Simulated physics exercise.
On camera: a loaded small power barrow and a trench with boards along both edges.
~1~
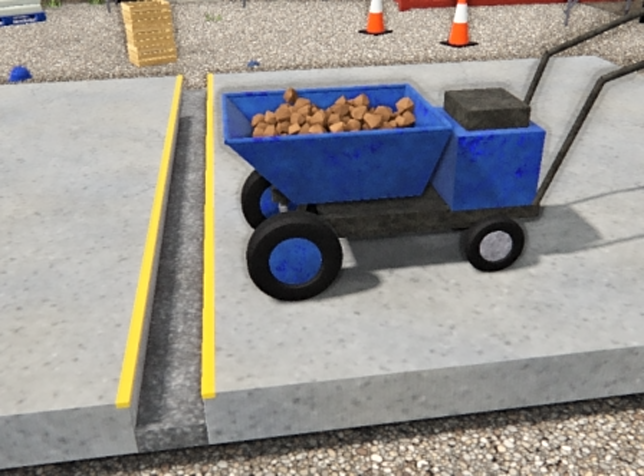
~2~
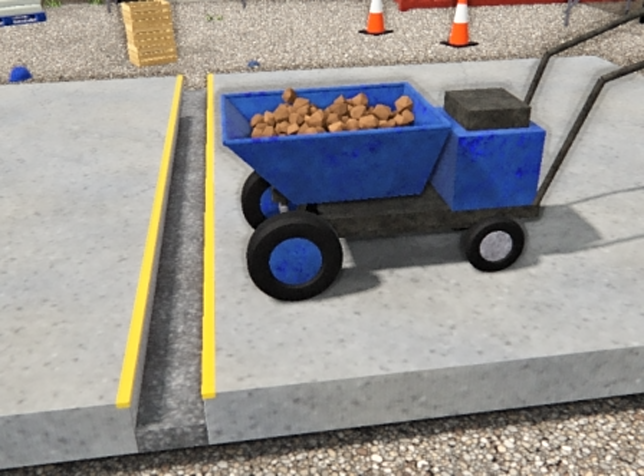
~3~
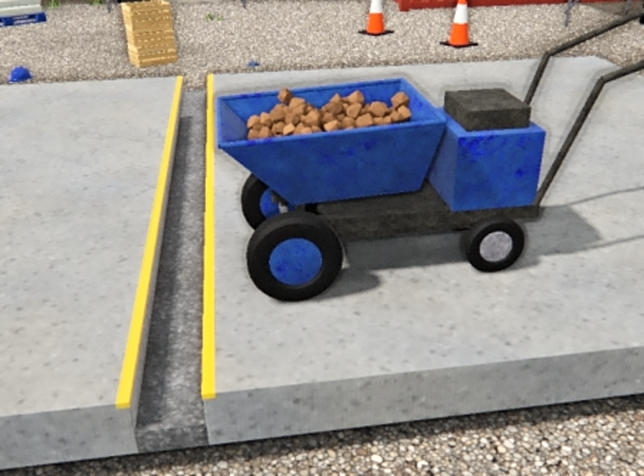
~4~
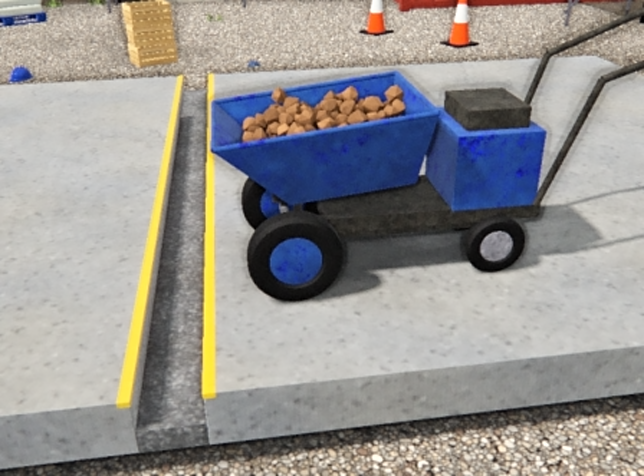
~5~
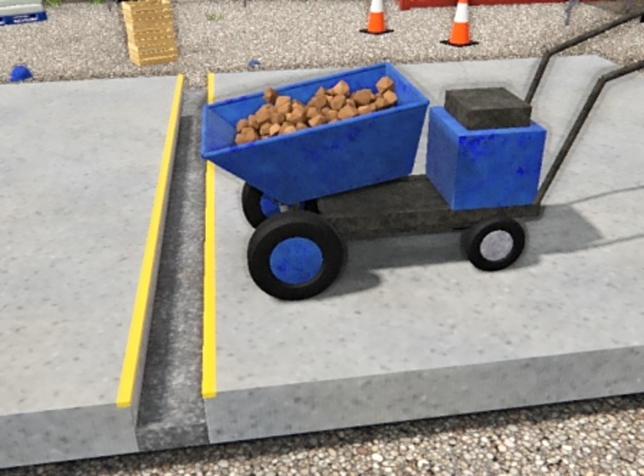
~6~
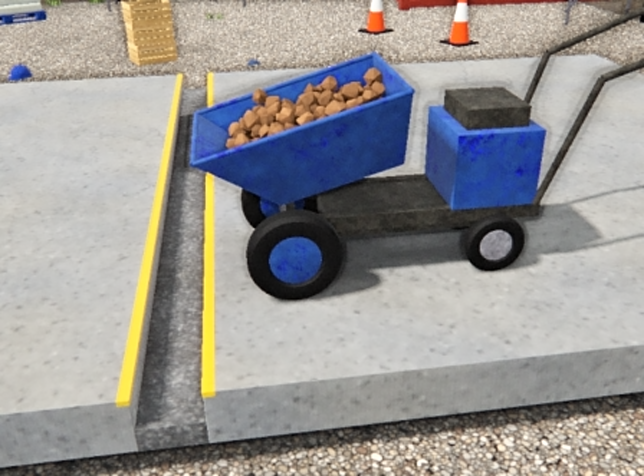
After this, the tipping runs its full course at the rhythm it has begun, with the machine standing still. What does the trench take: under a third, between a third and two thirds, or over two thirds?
It catches under a third.
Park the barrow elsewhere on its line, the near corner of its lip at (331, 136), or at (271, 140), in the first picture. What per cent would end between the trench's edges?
Roughly 50 per cent, and 60 per cent.
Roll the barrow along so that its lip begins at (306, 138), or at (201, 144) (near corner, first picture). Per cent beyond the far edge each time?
The first gives 10 %, the second 70 %.
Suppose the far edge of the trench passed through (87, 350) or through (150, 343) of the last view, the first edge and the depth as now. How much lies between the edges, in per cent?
In turn 60 and 0 in a hundred.
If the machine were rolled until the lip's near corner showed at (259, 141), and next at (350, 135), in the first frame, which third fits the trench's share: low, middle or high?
At the first place in the middle band, at the second one to two thirds.
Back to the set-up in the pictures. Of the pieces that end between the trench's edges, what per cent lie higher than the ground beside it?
About 10 per cent.
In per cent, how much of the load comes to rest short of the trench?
Close to 0 per cent.
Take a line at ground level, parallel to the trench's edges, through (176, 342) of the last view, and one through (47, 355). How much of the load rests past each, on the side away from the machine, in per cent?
Near 80 % and 20 %.
Soon after the last picture, skip tipped steeply; all in the skip.
A little later, skip tipped right over; about two thirds in the skip; a small part in or heaped over the trench; about a third beyond it; a stray few falling.
Later still, skip tipped right over; about a quarter in the skip; about a quarter in or heaped over the trench; about two thirds beyond it.
At rest, skip tipped right over; about a quarter in the skip; about a quarter in or heaped over the trench; about two thirds beyond it.
